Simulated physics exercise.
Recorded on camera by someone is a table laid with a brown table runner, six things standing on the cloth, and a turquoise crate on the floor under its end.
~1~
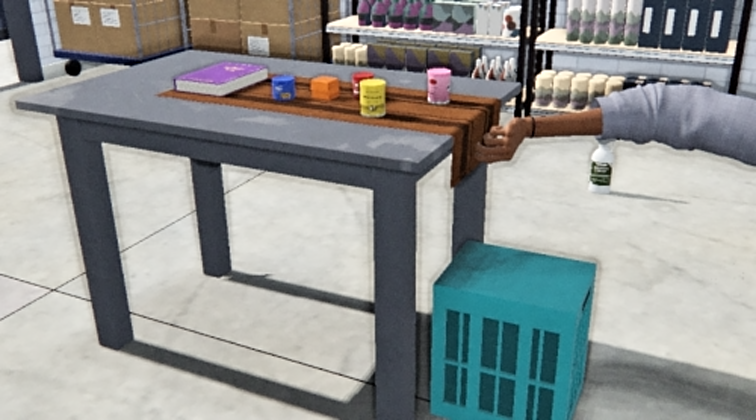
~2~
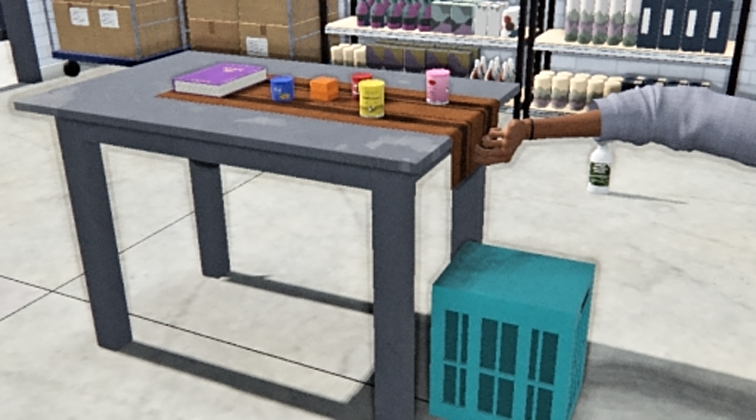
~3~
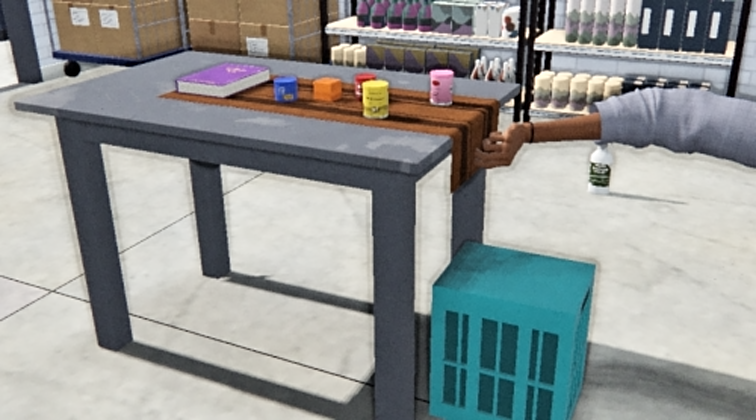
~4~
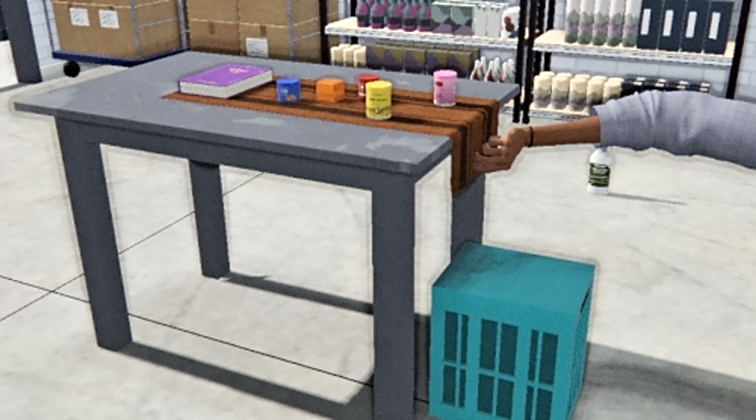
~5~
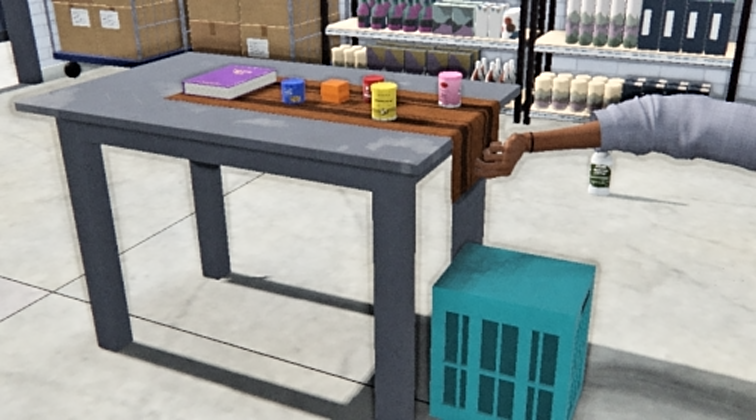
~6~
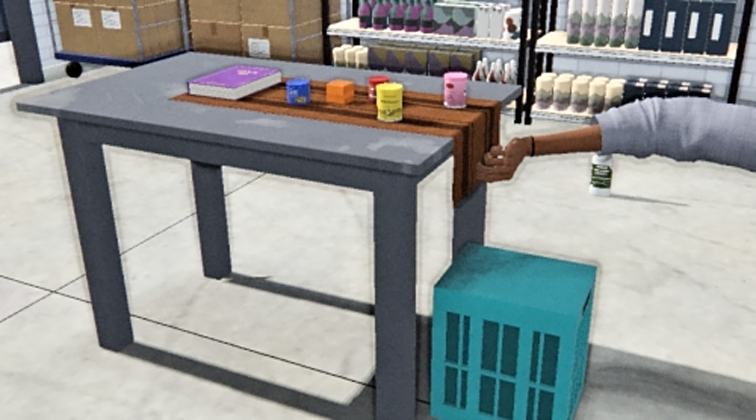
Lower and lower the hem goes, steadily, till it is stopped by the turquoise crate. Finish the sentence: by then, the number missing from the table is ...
... two.
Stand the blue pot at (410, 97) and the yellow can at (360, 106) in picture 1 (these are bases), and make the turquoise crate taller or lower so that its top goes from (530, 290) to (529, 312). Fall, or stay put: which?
Well, the blue pot is dislodged, and the yellow can is dislodged.
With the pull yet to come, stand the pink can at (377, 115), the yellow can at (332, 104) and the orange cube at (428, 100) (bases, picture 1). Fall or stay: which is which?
Well, the pink can is dislodged, the yellow can is safe, and the orange cube is dislodged.
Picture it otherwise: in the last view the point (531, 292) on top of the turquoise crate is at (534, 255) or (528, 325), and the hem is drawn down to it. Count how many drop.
Numbers: 1; 3.
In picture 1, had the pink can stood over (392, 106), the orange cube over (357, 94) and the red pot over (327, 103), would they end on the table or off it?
The pink can is off the top, the orange cube is still on top, the red pot is still on top.
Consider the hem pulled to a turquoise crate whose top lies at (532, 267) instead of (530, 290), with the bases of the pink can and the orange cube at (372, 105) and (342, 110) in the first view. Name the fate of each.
Pink can stays, orange cube stays.
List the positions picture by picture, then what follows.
Hem (451, 189); pink can (439, 71); yellow can (373, 82); red pot (363, 75); orange cube (325, 79); blue pot (283, 78); top of the crate (530, 290), in the first frame.
Hem (451, 191); pink can (438, 72), in the second frame.
Hem (450, 194); yellow can (375, 84), in the third frame.
Hem (452, 199); red pot (369, 77); top of the crate (529, 291), in the fourth frame.
Hem (452, 204); orange cube (335, 82), in the fifth frame.
Hem (453, 209); pink can (456, 75); yellow can (390, 86); red pot (379, 78); orange cube (340, 83); blue pot (298, 82), in the sixth frame.
A little later, hem near (477, 222); pink can gone.
Next, hem near (476, 250); pink can gone.
Later still, hem on the crate; pink can and yellow can gone.
When it is over, hem on the crate; pink can and yellow can gone. The table loses two.
